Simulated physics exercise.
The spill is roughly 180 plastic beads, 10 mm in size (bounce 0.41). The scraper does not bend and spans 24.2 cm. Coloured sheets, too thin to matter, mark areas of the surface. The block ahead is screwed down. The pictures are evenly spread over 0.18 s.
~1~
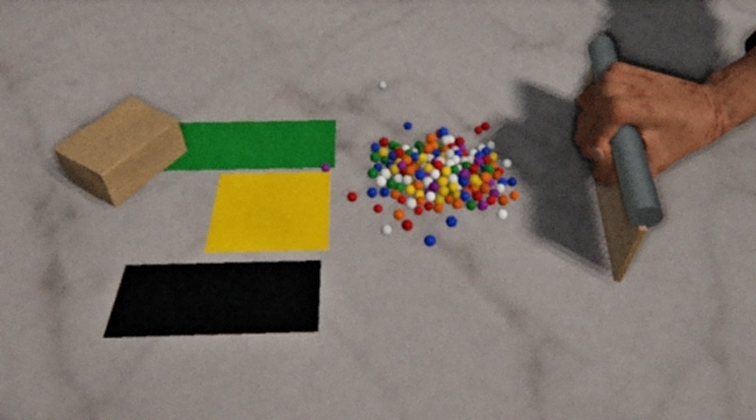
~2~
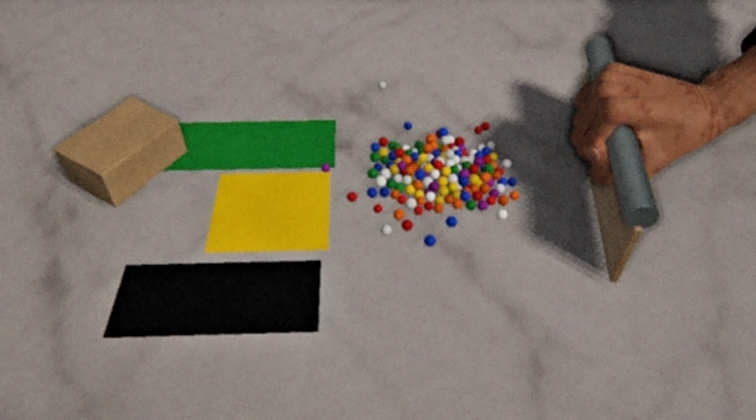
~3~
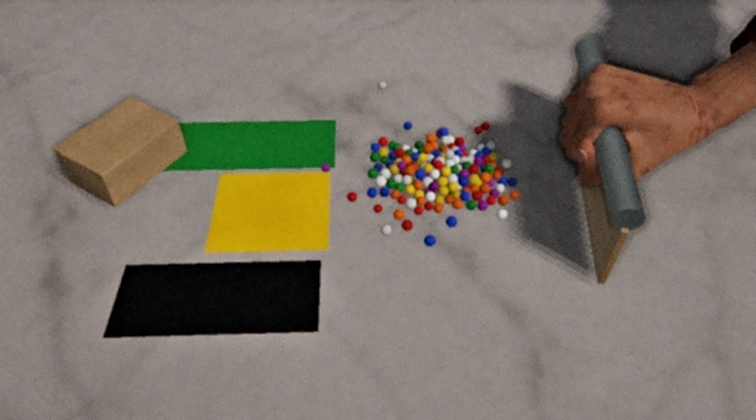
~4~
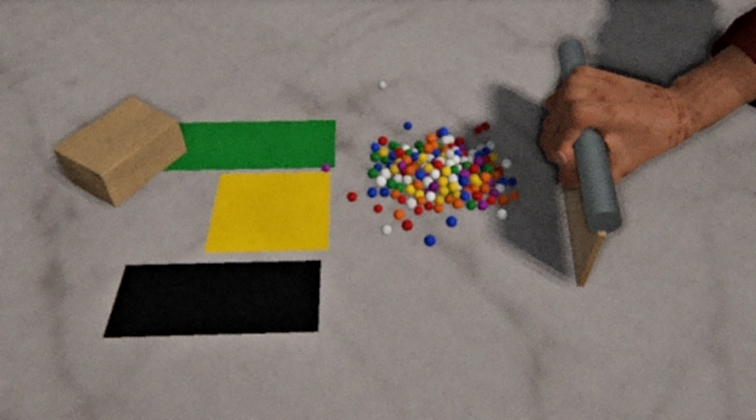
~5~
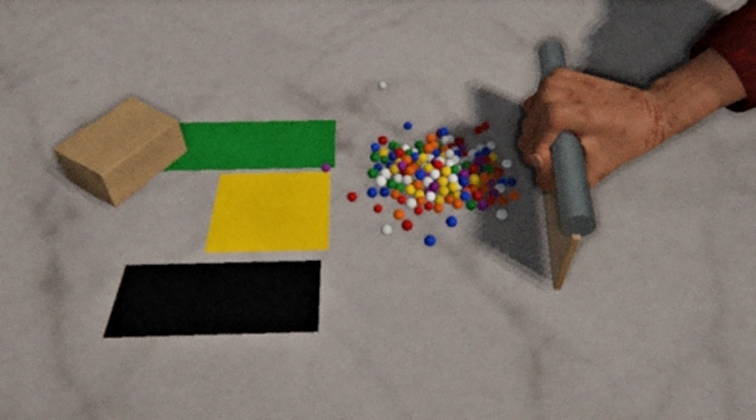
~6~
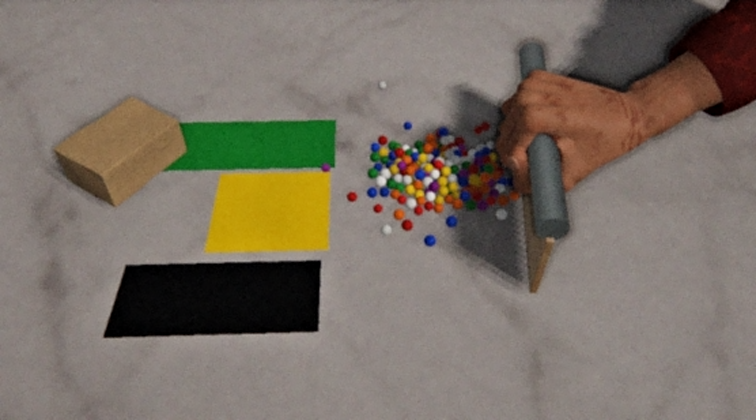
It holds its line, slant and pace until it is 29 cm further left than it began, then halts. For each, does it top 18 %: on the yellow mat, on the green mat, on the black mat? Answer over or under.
On the yellow mat: Over; on the green mat: Over; on the black mat: Under.
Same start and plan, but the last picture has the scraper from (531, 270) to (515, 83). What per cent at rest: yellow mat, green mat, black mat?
Yellow mat 25, green mat 20, black mat 10.
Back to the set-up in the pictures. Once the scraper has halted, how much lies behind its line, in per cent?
Roughly 5 per cent.
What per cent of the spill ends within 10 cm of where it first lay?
About 0 per cent.
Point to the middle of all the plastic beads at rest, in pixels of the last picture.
Around (238, 178).
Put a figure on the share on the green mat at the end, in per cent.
Roughly 25 per cent.
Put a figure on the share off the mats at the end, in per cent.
Roughly 40 per cent.
Then, 0.22 s after the last picture, scraper 20 cm from its start, spill 16 cm wide; yellow mat 5 %, off the mats 95 %.
Then, 0.44 s after the last picture, scraper 29 cm from its start, spill 20 cm wide; black mat 5 %, yellow mat 45 %, green mat 25 %, off the mats 25 %.
Then, 0.63 s after the last picture, scraper 29 cm from its start, spill 21 cm wide; black mat 5 %, yellow mat 30 %, green mat 25 %, off the mats 40 %.
In the end, black mat 5 %, yellow mat 30 %, green mat 25 %, off the mats 40 %.
